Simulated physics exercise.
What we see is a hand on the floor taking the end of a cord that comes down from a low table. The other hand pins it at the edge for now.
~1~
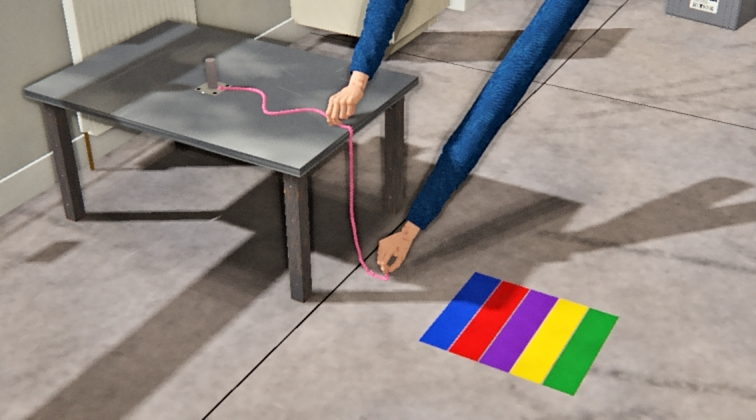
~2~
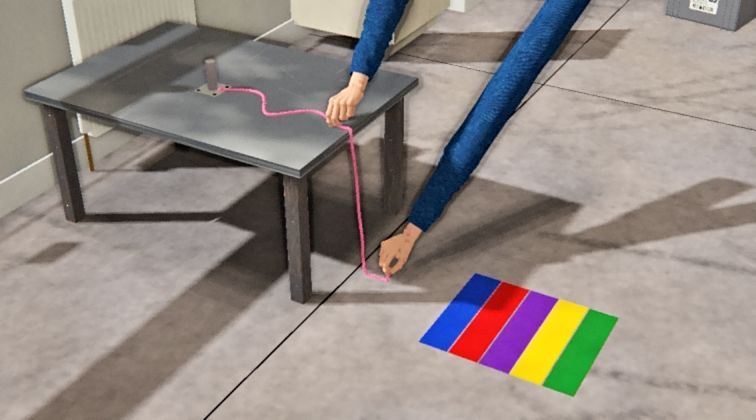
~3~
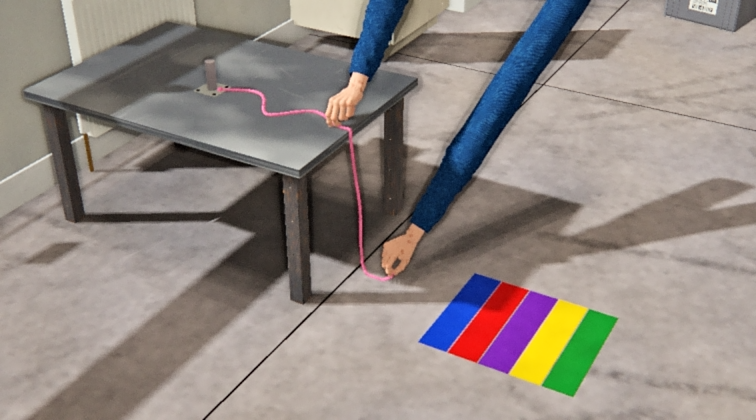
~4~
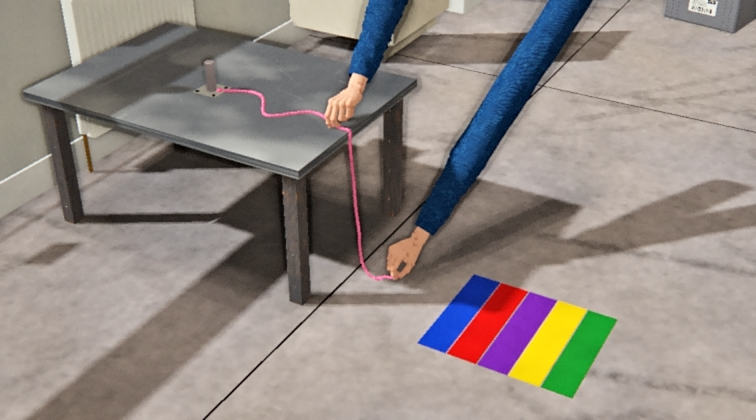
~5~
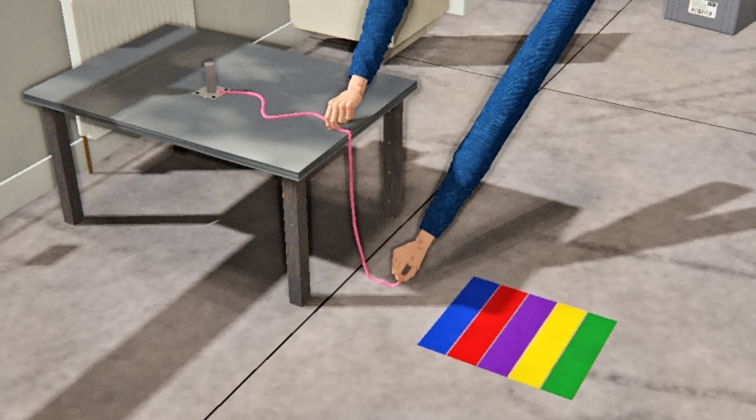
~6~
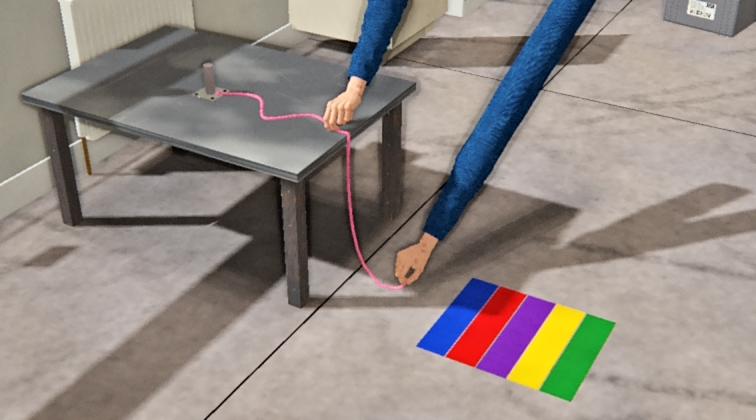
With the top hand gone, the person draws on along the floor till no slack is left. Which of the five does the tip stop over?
The end stops over the purple strip.
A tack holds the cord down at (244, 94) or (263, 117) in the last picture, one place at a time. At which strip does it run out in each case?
In that order: Purple; red.
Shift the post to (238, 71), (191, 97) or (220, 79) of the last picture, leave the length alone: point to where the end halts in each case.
The places are (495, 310), (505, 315) and (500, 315).
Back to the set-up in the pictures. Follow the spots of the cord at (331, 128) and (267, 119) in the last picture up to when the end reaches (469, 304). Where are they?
Near (352, 148) and (295, 116).
Soon after, end near (469, 304); over blue.
After that, end near (501, 314); over red.
At the stop, end near (520, 320); over purple. It gets as far as the purple strip.
